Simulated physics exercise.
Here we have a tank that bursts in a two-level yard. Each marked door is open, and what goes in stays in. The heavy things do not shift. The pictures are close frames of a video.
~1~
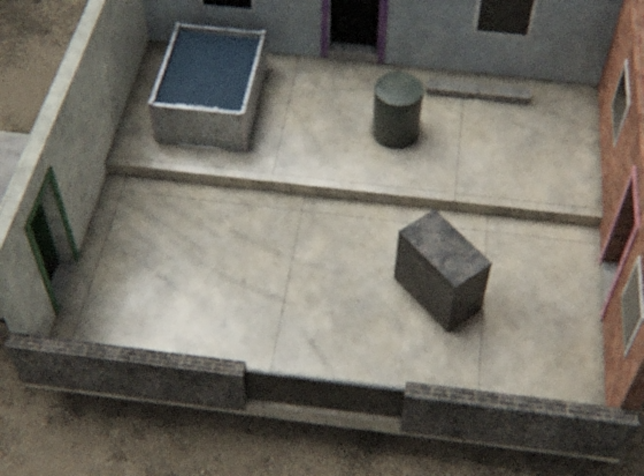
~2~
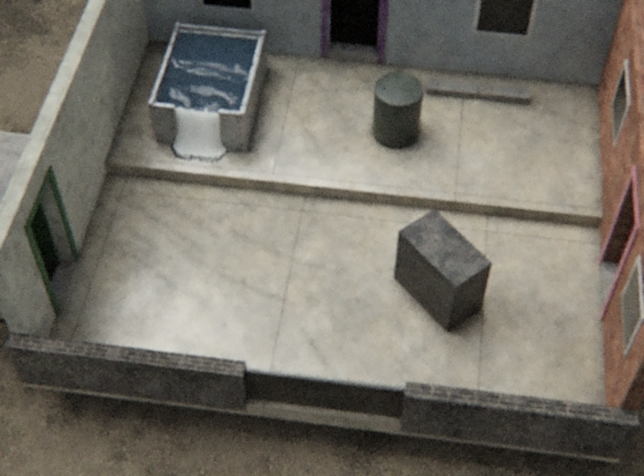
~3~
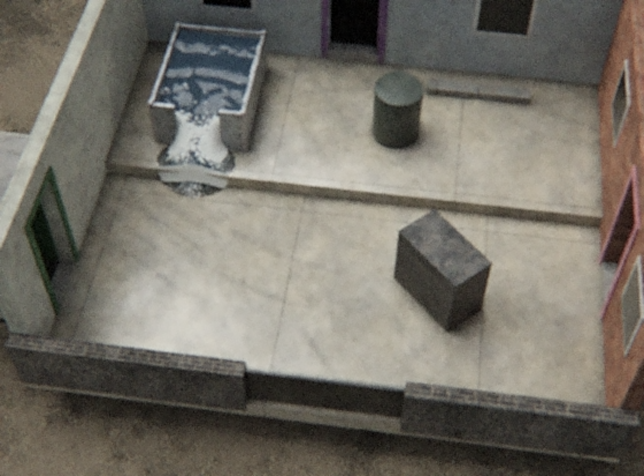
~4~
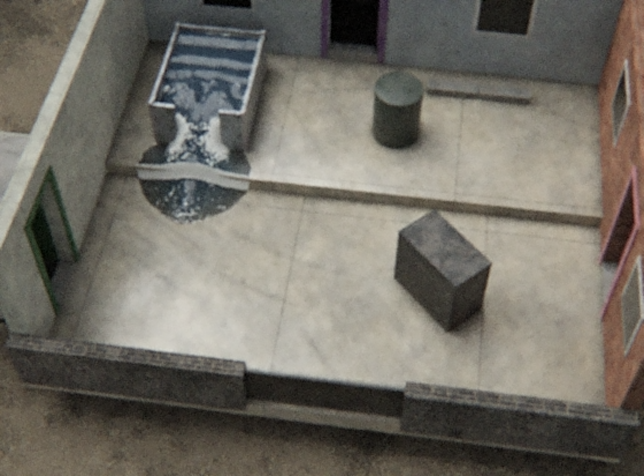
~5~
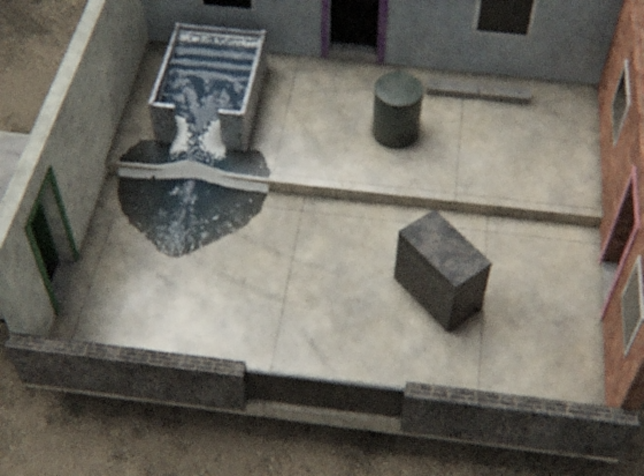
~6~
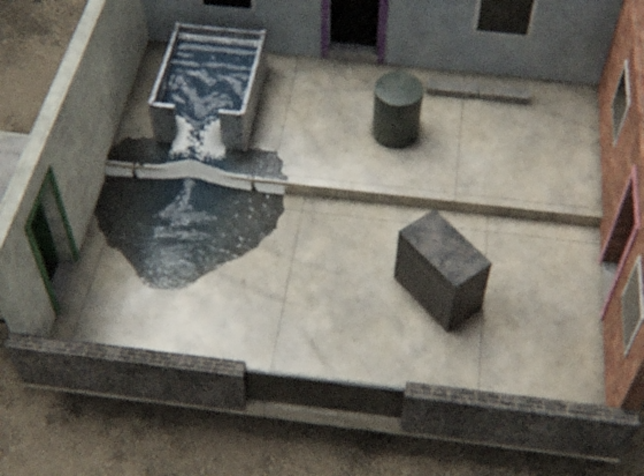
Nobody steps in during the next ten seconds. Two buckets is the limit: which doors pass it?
The pink door admits no more than that; the purple door admits no more than that; the green door lets in a lot.
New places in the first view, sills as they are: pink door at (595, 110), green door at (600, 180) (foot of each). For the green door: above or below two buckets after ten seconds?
Green door holds.
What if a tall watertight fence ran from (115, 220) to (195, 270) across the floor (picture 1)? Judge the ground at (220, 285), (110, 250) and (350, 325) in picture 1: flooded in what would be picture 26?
As listed: Flooded, flooded, under water.
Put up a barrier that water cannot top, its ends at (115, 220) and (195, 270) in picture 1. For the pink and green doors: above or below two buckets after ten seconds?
In short: Pink stays under; green is under.
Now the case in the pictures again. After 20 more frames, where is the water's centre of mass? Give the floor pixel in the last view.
I would point to (210, 234).
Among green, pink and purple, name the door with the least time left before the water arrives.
I say the one in green.
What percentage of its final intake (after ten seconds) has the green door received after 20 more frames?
Near 20 in a hundred.
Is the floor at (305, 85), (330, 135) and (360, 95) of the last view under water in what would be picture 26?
One after the other: Dry, free of water, free of water.
A moment on, water covers 25 % of the floor; the pink door not reached, the purple door not reached, the green door wet at the sill, nothing in.
Next, water covers 35 % of the floor; the pink door not reached, the purple door not reached, the green door under two buckets in.
Then, water covers 35 % of the floor; the pink door not reached, the purple door not reached, the green door over two buckets in.
Later, water covers 45 % of the floor; the pink door wet at the sill, nothing in, the purple door not reached, the green door far over two buckets in.
In the end, water covers 60 % of the floor; the pink door wet at the sill, nothing in, the purple door not reached, the green door far over two buckets in.
